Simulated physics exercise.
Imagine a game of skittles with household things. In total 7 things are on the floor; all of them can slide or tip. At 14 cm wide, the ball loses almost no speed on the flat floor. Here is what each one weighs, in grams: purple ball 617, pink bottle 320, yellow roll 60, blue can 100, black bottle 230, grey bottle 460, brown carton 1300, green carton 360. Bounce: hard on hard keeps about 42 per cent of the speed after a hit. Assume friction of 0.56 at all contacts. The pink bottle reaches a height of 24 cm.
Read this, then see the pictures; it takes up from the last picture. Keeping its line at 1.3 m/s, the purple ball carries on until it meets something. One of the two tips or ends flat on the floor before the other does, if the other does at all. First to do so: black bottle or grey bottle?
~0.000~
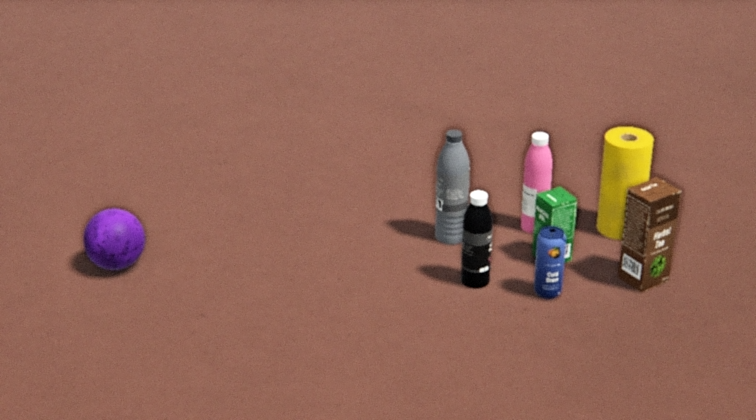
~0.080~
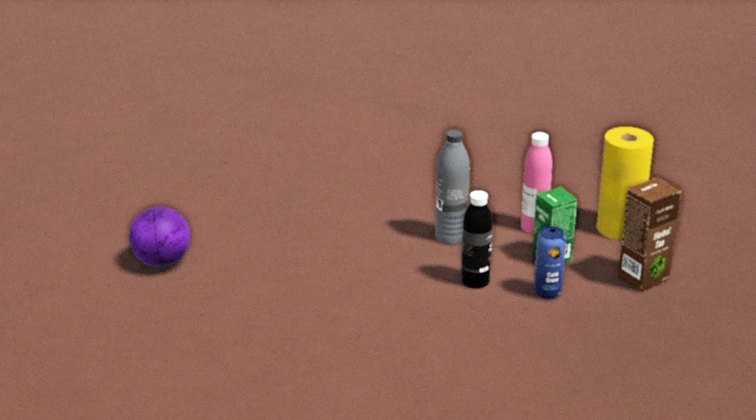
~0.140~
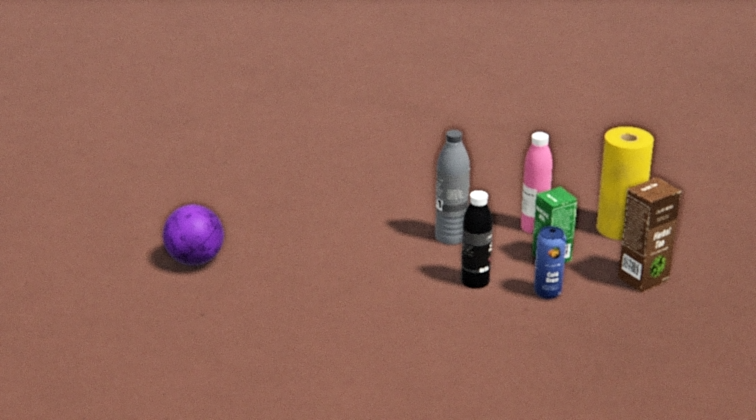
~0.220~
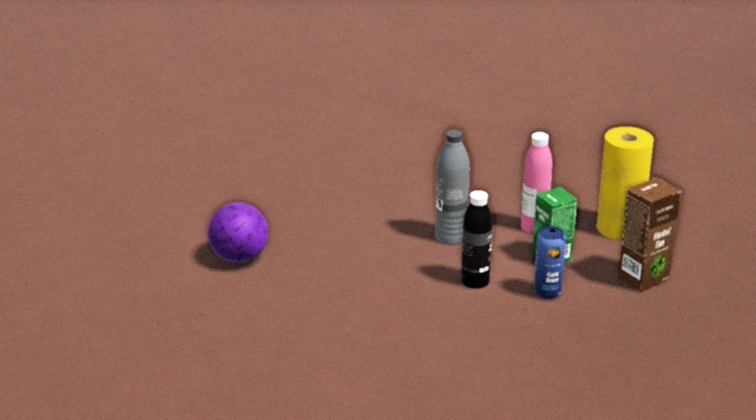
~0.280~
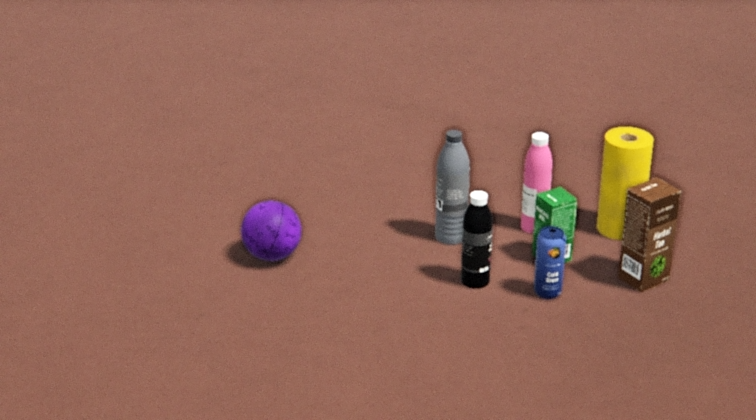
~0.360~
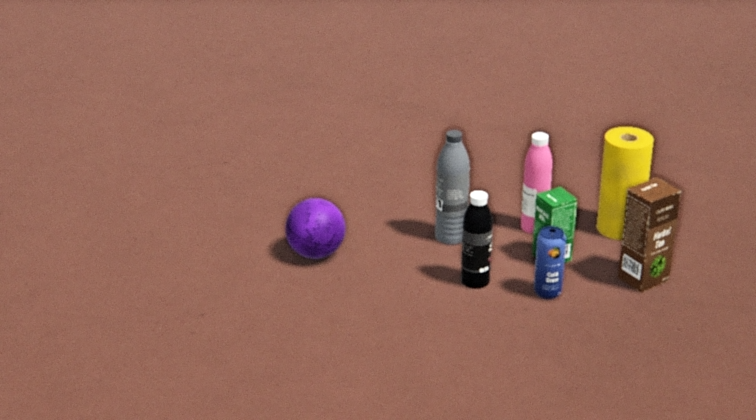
The latter.
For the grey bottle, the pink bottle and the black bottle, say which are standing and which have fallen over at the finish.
Outcome noted - the grey bottle ends up fallen, the pink bottle survives without falling, the black bottle ends up fallen.
After 0.66 s, ball has run 74 cm; purple ball near (440, 229); grey bottle 14° off upright near (479, 177).
After 0.86 s, ball has run 82 cm; purple ball near (476, 235); grey bottle 64° off upright near (514, 181); black bottle 12° off upright near (486, 243); pink bottle 4° off upright.
After 1.26 s, ball has run 91 cm; purple ball near (515, 239); grey bottle on its side near (518, 192); black bottle 65° off upright near (515, 278).
In the end (2.7 s), toppled on the floor, black bottle and grey bottle; the other 5 under 8 cm from the start. At the end, from the last picture's camera, black bottle near (522, 301), grey bottle near (511, 188). Black bottle went at 1.14 s; grey bottle went at 0.76 s.
